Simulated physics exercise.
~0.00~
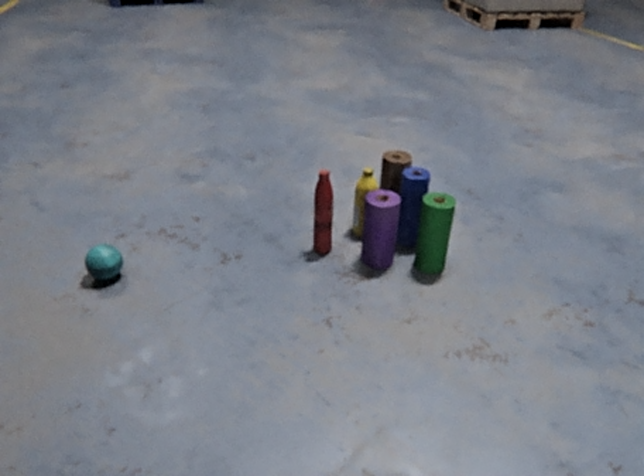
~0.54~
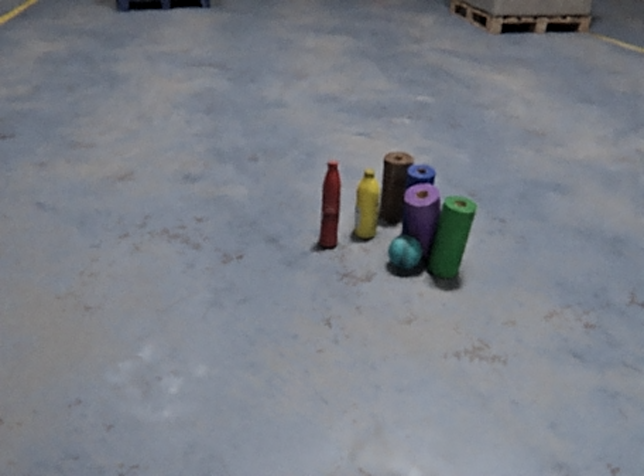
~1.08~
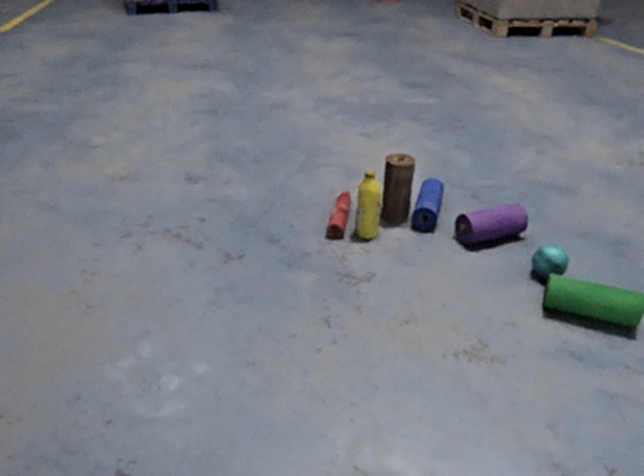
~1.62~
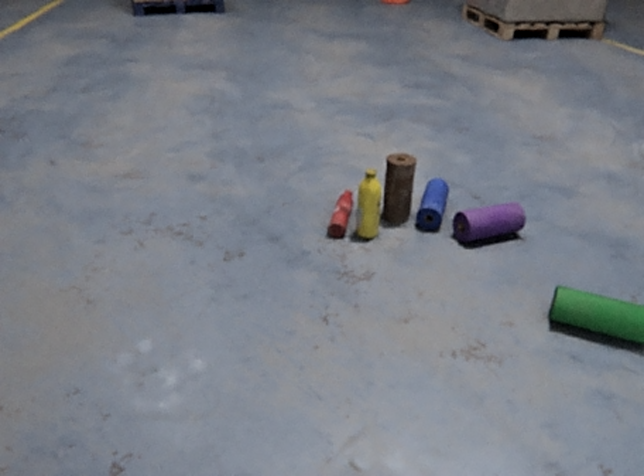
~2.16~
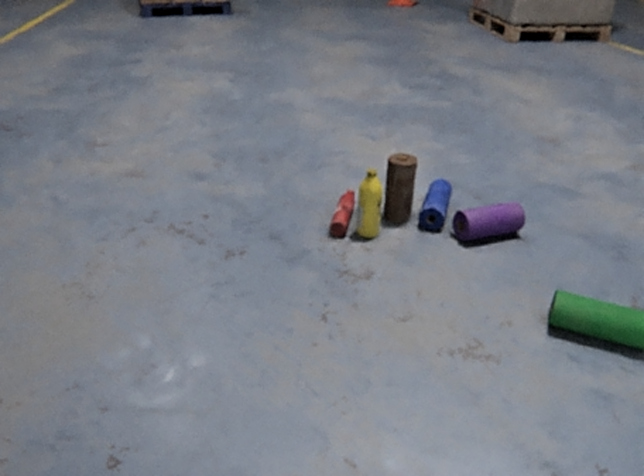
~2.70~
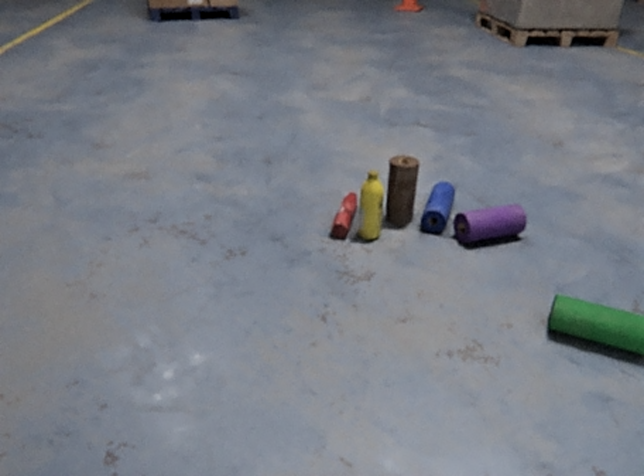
On a concrete floor, a turquoise ball rolls right and four of six skittles topple.
